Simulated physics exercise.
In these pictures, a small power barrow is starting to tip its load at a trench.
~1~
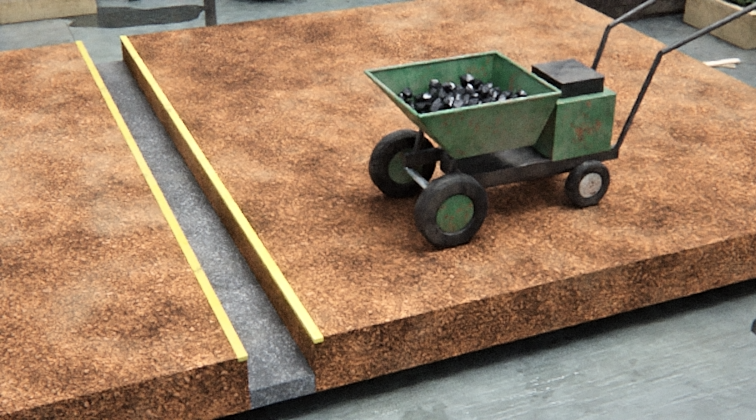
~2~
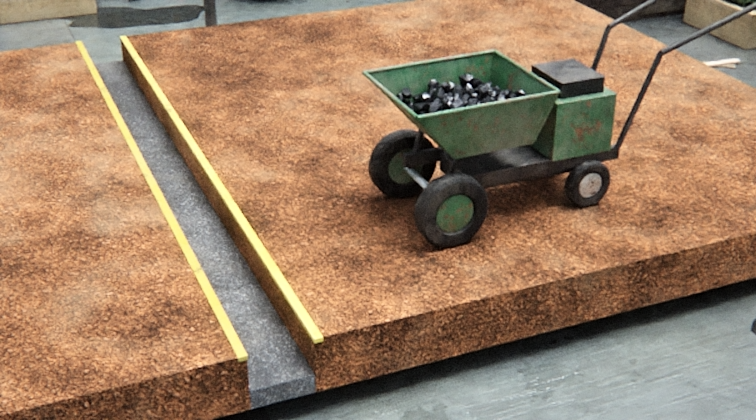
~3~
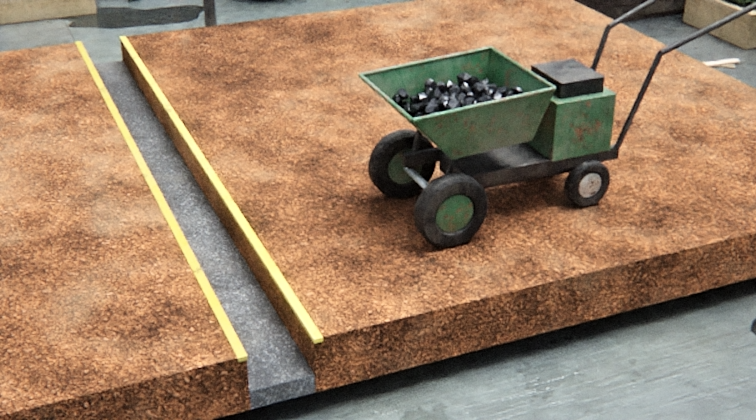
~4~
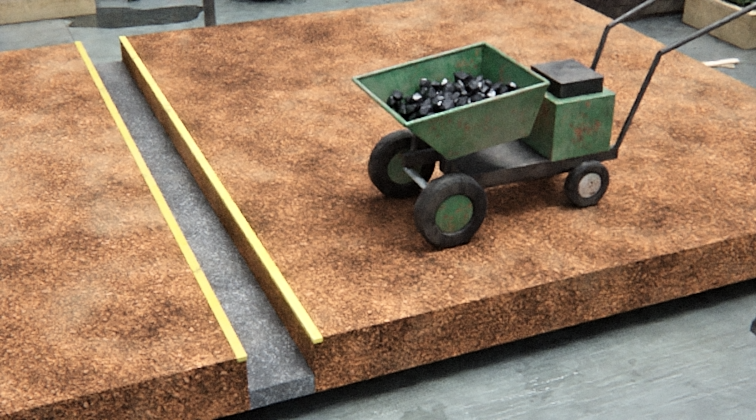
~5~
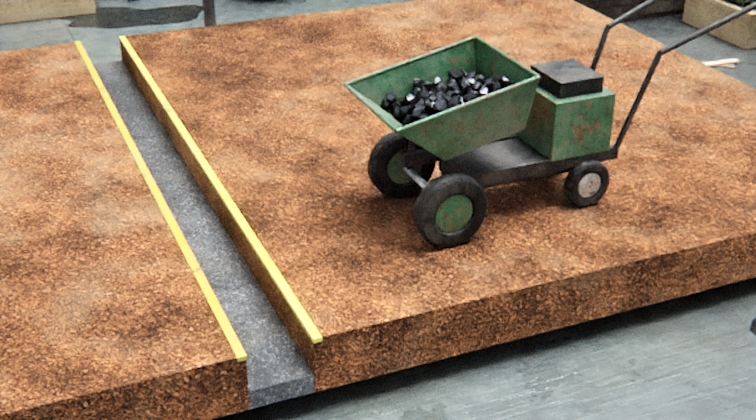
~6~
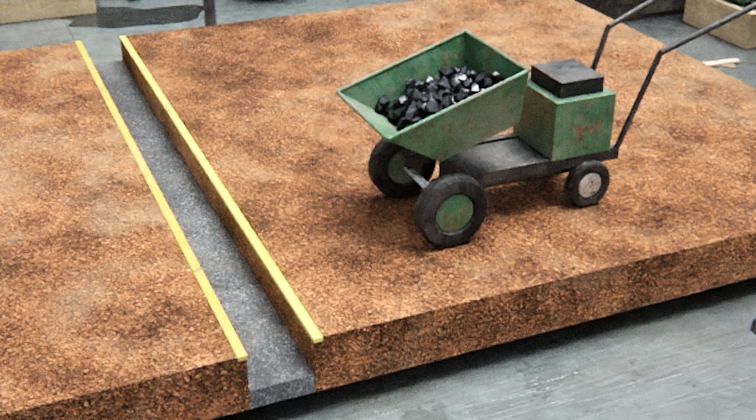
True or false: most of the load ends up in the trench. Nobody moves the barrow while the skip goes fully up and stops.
False.
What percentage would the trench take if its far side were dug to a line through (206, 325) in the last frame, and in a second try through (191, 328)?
In order, some 30 and some 30 percent.
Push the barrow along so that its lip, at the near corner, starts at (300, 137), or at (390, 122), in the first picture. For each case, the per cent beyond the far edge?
About 60 per cent first, about 0 per cent second.
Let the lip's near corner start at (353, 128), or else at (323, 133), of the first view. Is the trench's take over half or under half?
With the lip at the first place the share is beyond one half; at the second place it is beyond one half.
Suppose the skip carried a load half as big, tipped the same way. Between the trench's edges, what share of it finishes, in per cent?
I'd reckon close to 20 in every hundred.
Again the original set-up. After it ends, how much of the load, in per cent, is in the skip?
Roughly 25 percent.
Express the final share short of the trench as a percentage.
About 45 %.
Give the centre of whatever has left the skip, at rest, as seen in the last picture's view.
Around (279, 244), give or take.
Soon, skip tipped steeply; all in the skip.
A while on, skip tipped right over; about two thirds in the skip; about a quarter short of the trench; a stray few in or heaped over the trench.
Towards the end, skip tipped right over; about a quarter in the skip; about half short of the trench; about a quarter in or heaped over the trench; a stray few beyond it.
Finally, skip tipped right over; about a quarter in the skip; about half short of the trench; about a quarter in or heaped over the trench; a stray few beyond it.
